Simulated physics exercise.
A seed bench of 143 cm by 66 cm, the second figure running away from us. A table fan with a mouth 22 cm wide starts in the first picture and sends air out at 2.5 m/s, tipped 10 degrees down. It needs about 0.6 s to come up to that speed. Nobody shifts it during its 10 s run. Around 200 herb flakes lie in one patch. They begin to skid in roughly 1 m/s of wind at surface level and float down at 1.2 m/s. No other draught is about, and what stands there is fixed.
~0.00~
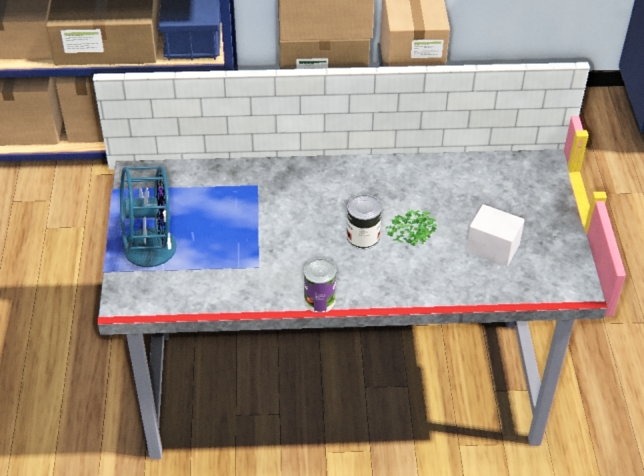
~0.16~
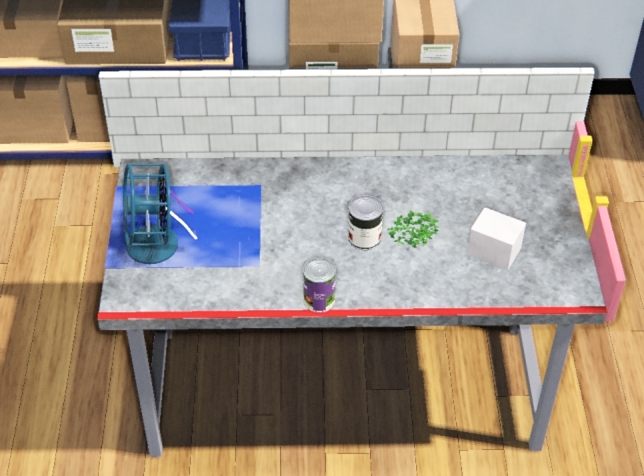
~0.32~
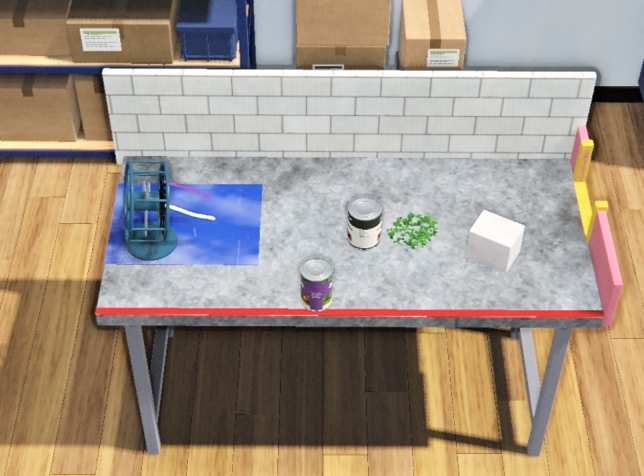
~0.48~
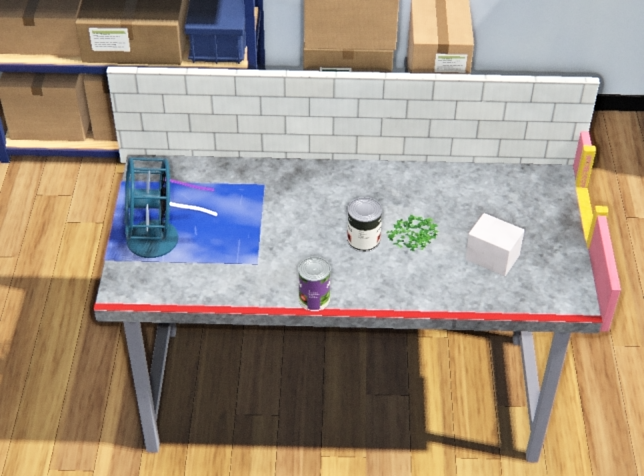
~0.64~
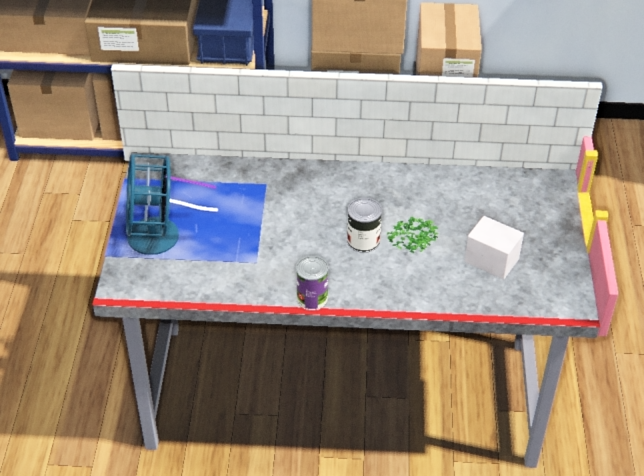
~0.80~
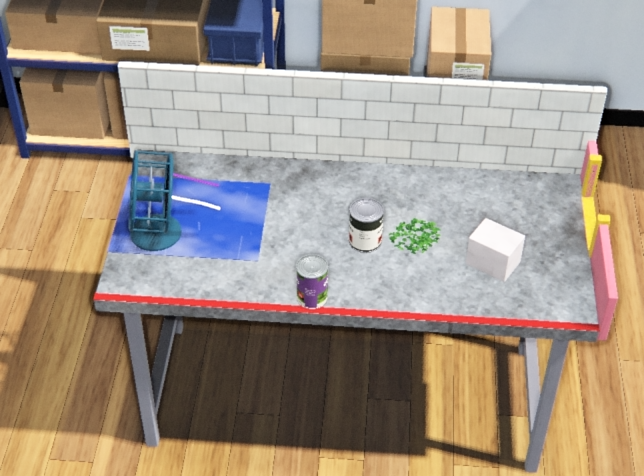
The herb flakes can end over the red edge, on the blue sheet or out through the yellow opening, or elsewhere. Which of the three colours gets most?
It is yellow that takes the most.
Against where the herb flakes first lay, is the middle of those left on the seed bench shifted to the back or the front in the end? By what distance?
Towards the back, some 5 cm.
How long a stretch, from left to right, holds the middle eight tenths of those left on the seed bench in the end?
About 10 cm.
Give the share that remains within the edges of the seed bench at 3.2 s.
Some 100 per cent.
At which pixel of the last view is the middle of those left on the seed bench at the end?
At about (394, 222).
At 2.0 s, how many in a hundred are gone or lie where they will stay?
About 2 %.
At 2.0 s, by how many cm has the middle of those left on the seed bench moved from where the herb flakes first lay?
About 5 cm.
After 2.0 s the count stands so, 0 % are on the blue sheet, 0 % over the red edge and 0 % out through the yellow opening; the middle of those still in play is near (410, 230).
After 3.2 s the count stands so, 0 % are on the blue sheet, 0 % over the red edge and 3 % out through the yellow opening; the middle of those still in play is near (405, 225).
After 5.5 s the count stands so, 0 % are on the blue sheet, 0 % over the red edge and 10 % out through the yellow opening; the middle of those still in play is near (397, 224).
After 10.0 s, at the end, 0 % are on the blue sheet, 0 % over the red edge and 26 % out through the yellow opening; the middle of those still in play is near (394, 222).
